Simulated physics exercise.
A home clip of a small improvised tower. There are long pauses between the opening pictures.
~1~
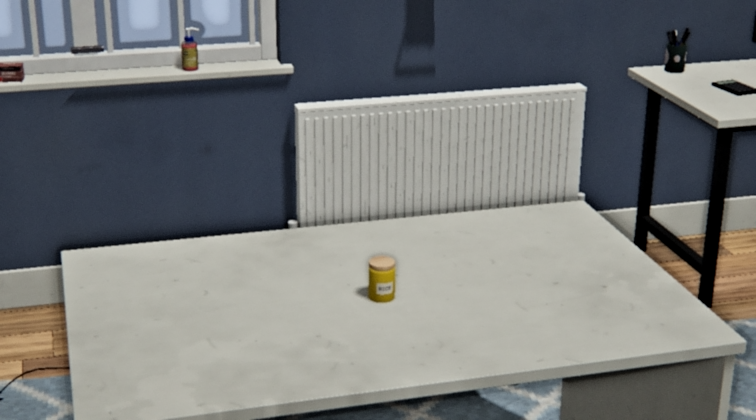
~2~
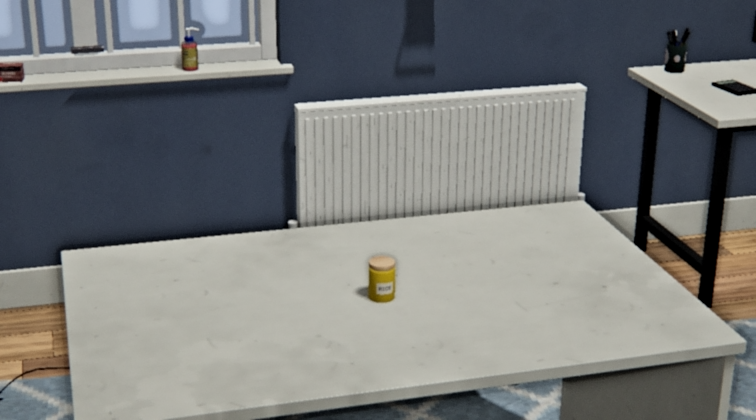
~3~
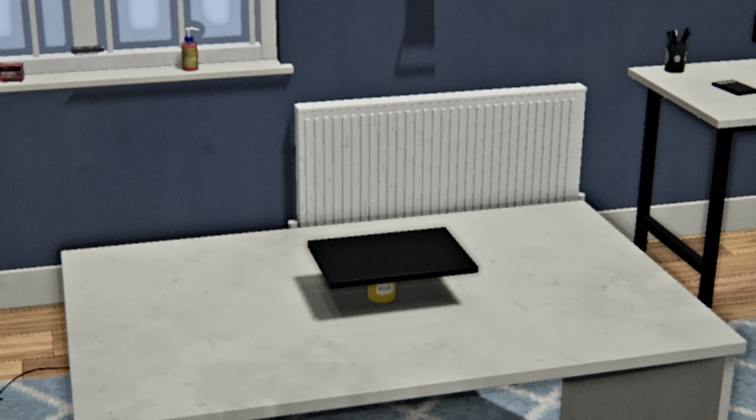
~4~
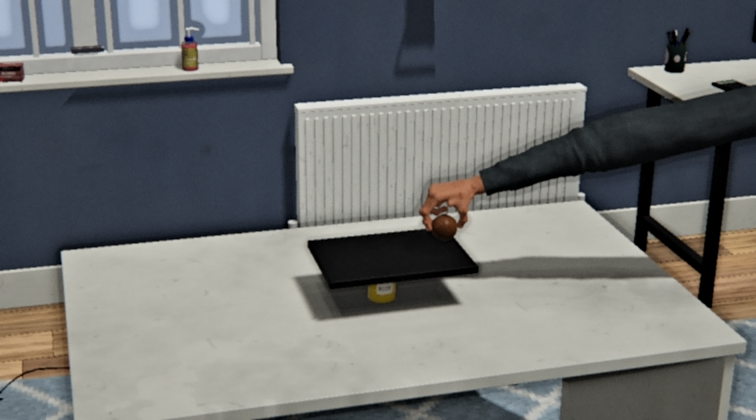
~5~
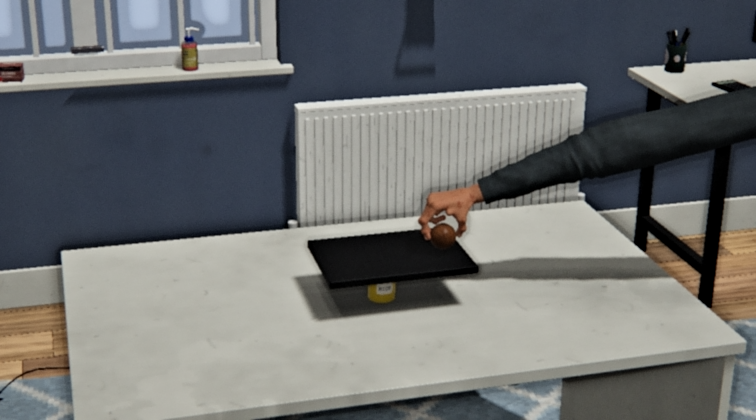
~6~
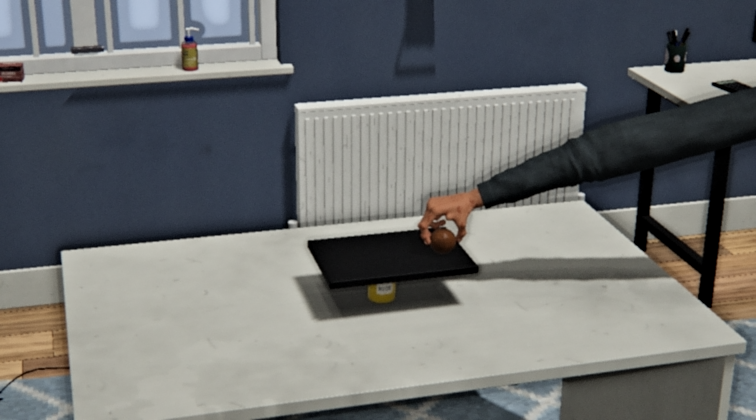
A hand lowers a brown onion onto the right side of a black board on a yellow jar.
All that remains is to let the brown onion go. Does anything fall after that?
It loses its balance.
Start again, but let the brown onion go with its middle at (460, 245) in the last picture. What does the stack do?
Then it comes apart.
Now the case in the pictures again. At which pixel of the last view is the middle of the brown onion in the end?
Around (549, 275).
Then, 0.60 s past the last view, brown onion now fallen; black lid rocked 28° from its first pose.
Then, 0.80 s past the last view, black lid now fallen.
Then, 1.20 s past the last view, nothing new.
Finally, fallen, black lid and brown onion; yellow jar still in place. Final places as the last picture's camera would see them, brown onion near (549, 276). The stack comes apart.
